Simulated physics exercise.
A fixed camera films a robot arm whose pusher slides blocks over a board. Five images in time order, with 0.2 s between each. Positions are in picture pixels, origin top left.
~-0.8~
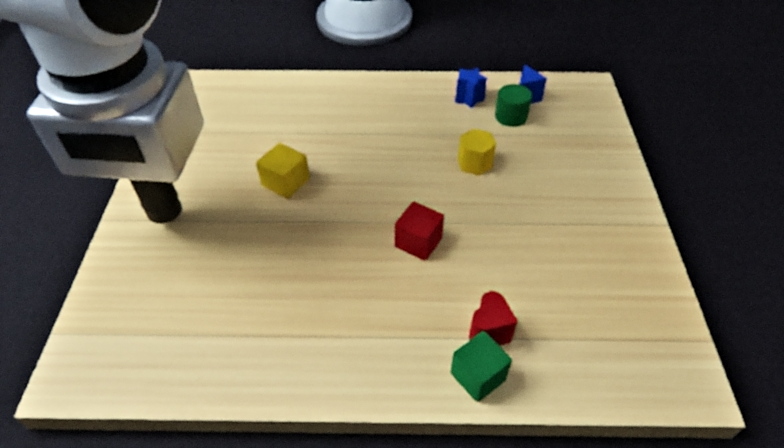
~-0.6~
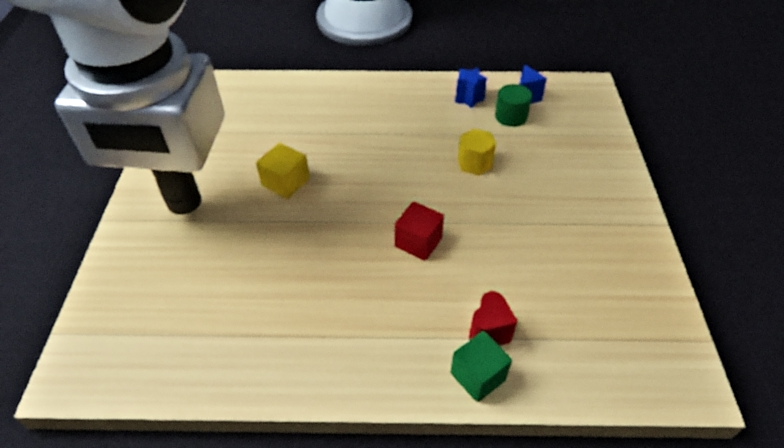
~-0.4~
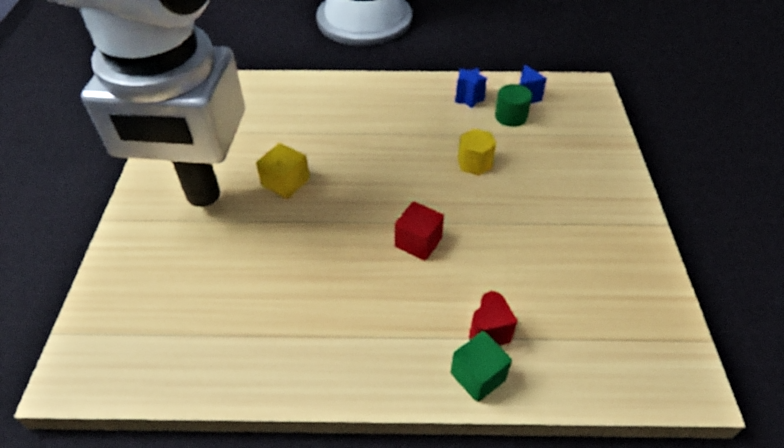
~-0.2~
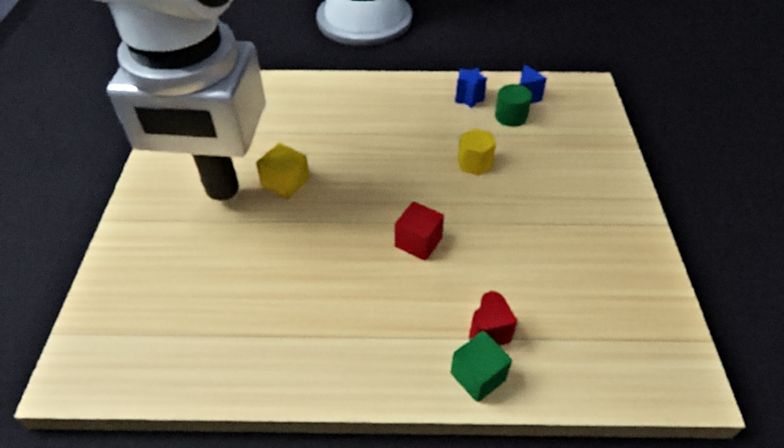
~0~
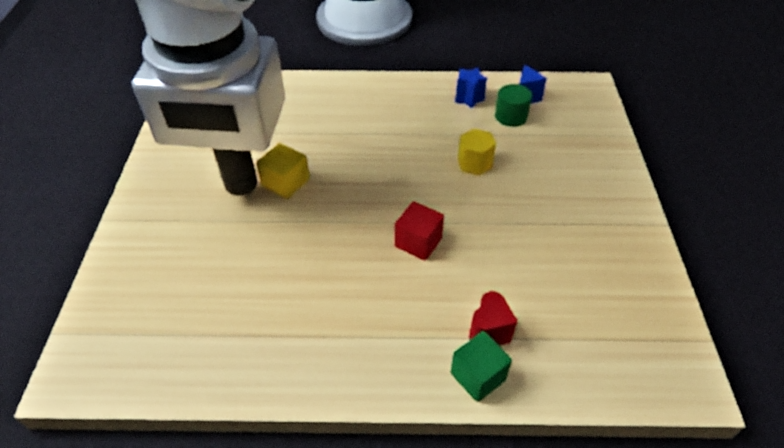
A pale wooden board lies on a dark surface, seen from above at an angle by a still camera. A yellow cube sits at upper left, a red cube near the middle, a red heart and green cube at lower right, and a yellow piece, green cylinder and two blue pieces at upper right. From the left, a robot arm moves its dark pusher steadily rightward and slightly up the board, close beside the unmoved yellow cube.
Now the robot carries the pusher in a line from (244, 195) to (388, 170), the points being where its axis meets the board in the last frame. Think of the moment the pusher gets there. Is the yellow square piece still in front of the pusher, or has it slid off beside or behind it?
Slid off.
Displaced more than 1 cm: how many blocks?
I expect one block to move.
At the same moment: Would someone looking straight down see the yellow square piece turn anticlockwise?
Yes.
One third of the way, pusher (292, 176); yellow square piece (315, 145).
Two thirds of the way, pusher (342, 168); yellow square piece (339, 132), turned 35° anticlockwise.
At the end, pusher (388, 159); yellow square piece (340, 131), turned 45° anticlockwise.
